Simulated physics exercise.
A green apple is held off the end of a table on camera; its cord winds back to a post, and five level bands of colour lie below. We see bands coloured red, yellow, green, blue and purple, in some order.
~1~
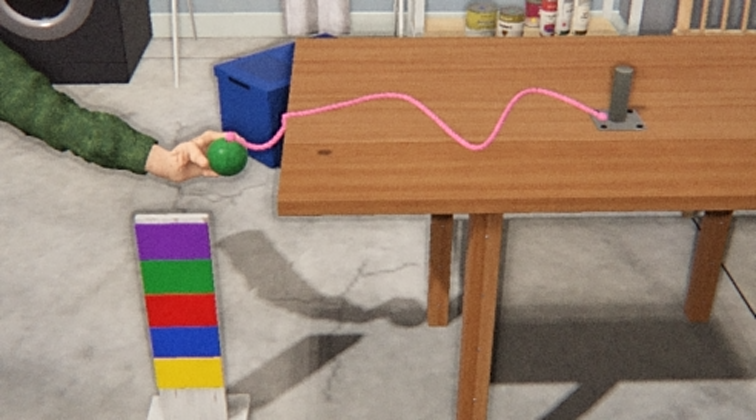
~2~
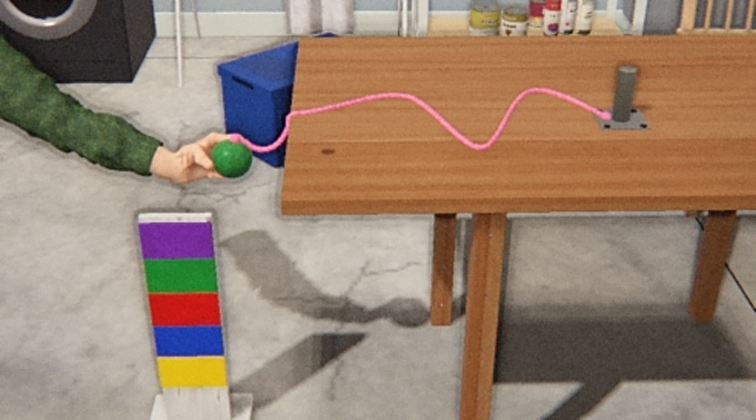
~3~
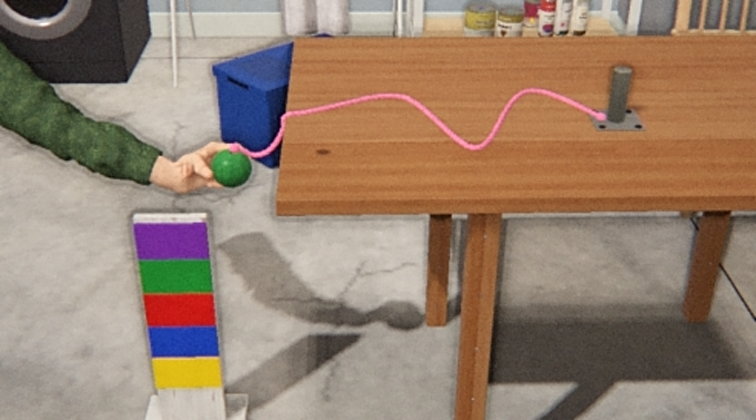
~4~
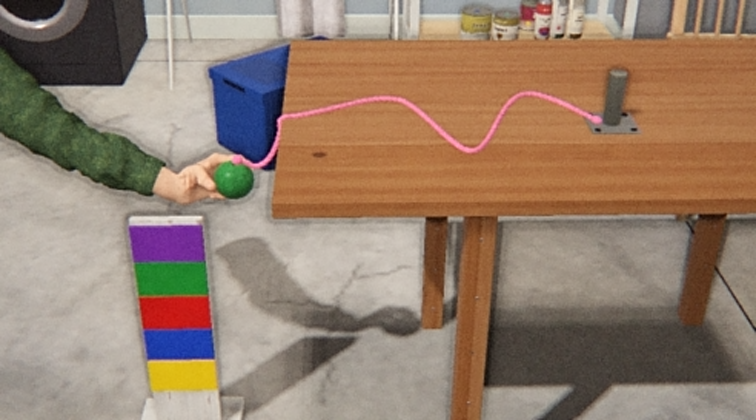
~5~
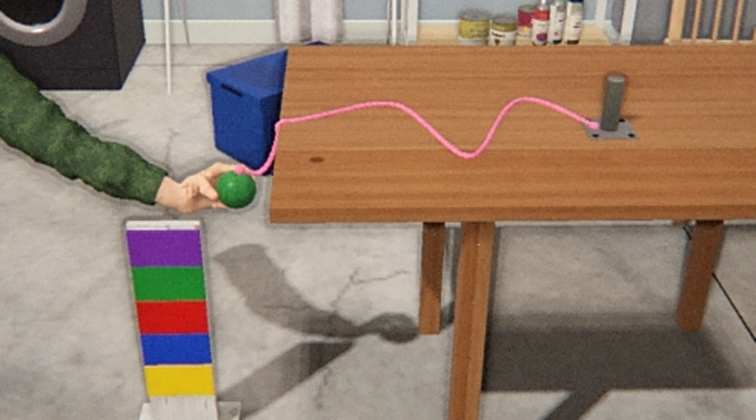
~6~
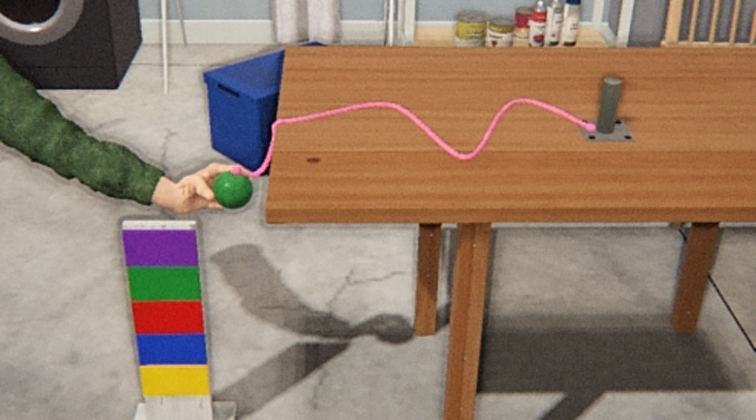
A hand in a green sleeve held a green ball on a pink cord just off the table's left end, above a striped colour board, and lowered it slightly while the view shifted a little.
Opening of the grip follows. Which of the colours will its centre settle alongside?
It settles alongside yellow.
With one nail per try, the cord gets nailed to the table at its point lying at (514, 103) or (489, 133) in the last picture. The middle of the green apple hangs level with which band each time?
Note: Try 1 blue; try 2 red.
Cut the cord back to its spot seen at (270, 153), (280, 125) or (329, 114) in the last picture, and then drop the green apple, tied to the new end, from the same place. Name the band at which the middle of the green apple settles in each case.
Lab note - try 1: Blue; try 2: Red; try 3: Green.
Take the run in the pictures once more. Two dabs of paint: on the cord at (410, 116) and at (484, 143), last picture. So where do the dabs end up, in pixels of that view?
About (277, 171), and the other about (377, 127).
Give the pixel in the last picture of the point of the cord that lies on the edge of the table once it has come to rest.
The piece you want is at about (431, 134).
A little later, apple near (247, 350); level with blue.
Next, apple near (308, 360); level with yellow.
Later still, apple near (274, 372); level with yellow.
When it is over, apple near (288, 375); level with yellow. The yellow one.
